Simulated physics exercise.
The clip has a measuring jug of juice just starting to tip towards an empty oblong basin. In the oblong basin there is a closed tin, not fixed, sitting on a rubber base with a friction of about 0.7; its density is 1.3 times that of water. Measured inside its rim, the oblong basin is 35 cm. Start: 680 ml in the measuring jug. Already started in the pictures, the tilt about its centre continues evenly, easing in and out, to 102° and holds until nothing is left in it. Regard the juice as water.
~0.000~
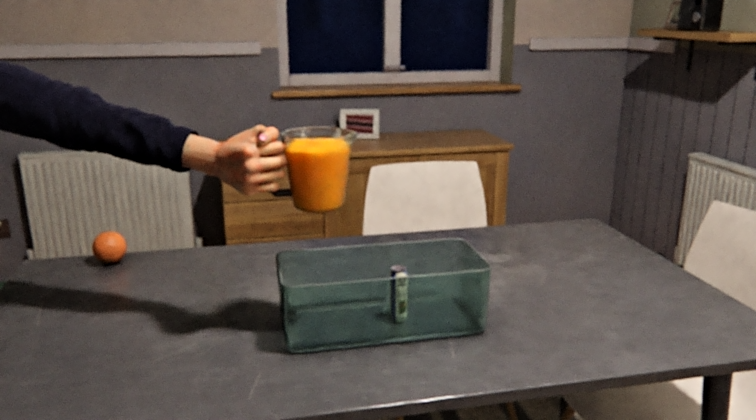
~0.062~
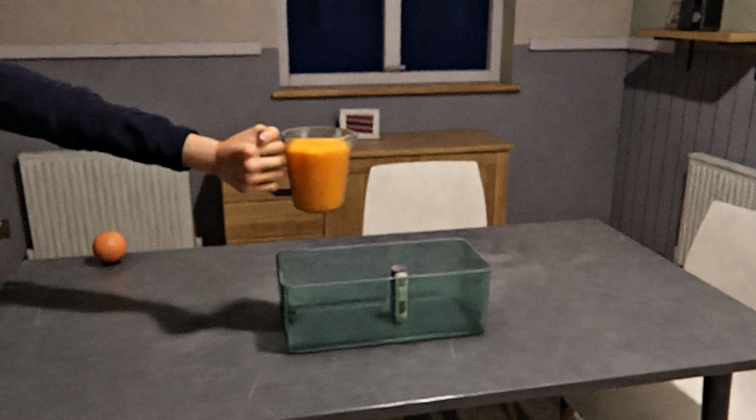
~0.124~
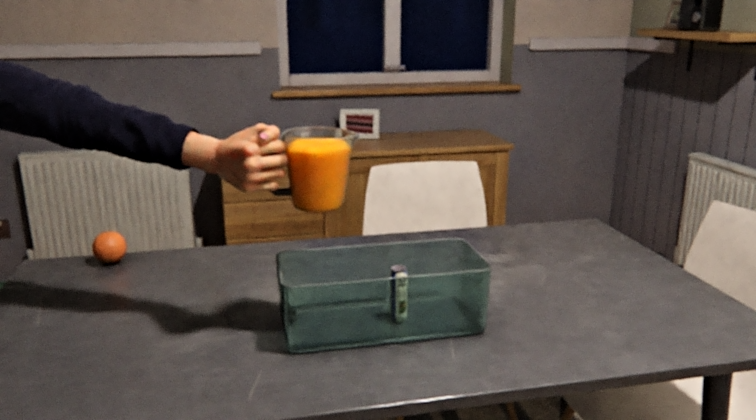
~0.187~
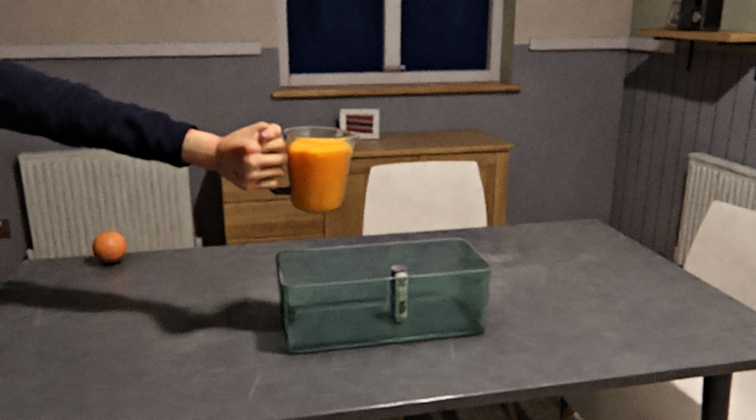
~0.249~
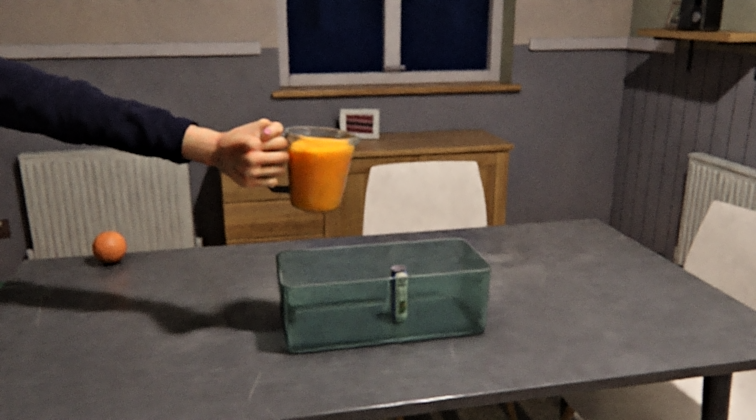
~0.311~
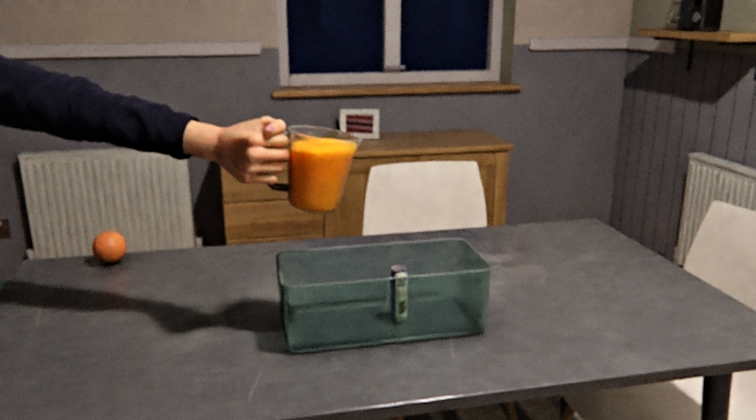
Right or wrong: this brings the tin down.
Wrong, the tin stays up.
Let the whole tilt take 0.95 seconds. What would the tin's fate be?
The tin tumbles.
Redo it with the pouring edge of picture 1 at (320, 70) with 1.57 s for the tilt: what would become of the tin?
Then the tin comes down.
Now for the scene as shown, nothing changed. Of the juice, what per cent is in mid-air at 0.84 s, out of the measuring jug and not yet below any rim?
About 14 per cent.
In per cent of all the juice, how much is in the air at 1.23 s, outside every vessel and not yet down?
Around 20 percent of it is airborne.
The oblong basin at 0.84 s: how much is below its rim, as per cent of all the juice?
At that time the basin holds about 4 per cent of the liquid.
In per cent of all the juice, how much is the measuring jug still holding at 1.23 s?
About 28 % is still there.
Then, 0.84 s in, the tilt is 56° and 81 per cent is still to pour; the tin stands where it began.
Then, 1.23 s in, the tilt is 90° and 28 per cent is still to pour; the tin stands where it began.
Then, 1.63 s in, the tilt is 102° and 1 per cent is still to pour; the tin stands where it began.
Then, 2.07 s in, the tilt is 102° and 0 per cent is still to pour; the tin stands where it began.
Finally, the tin stands where it began.
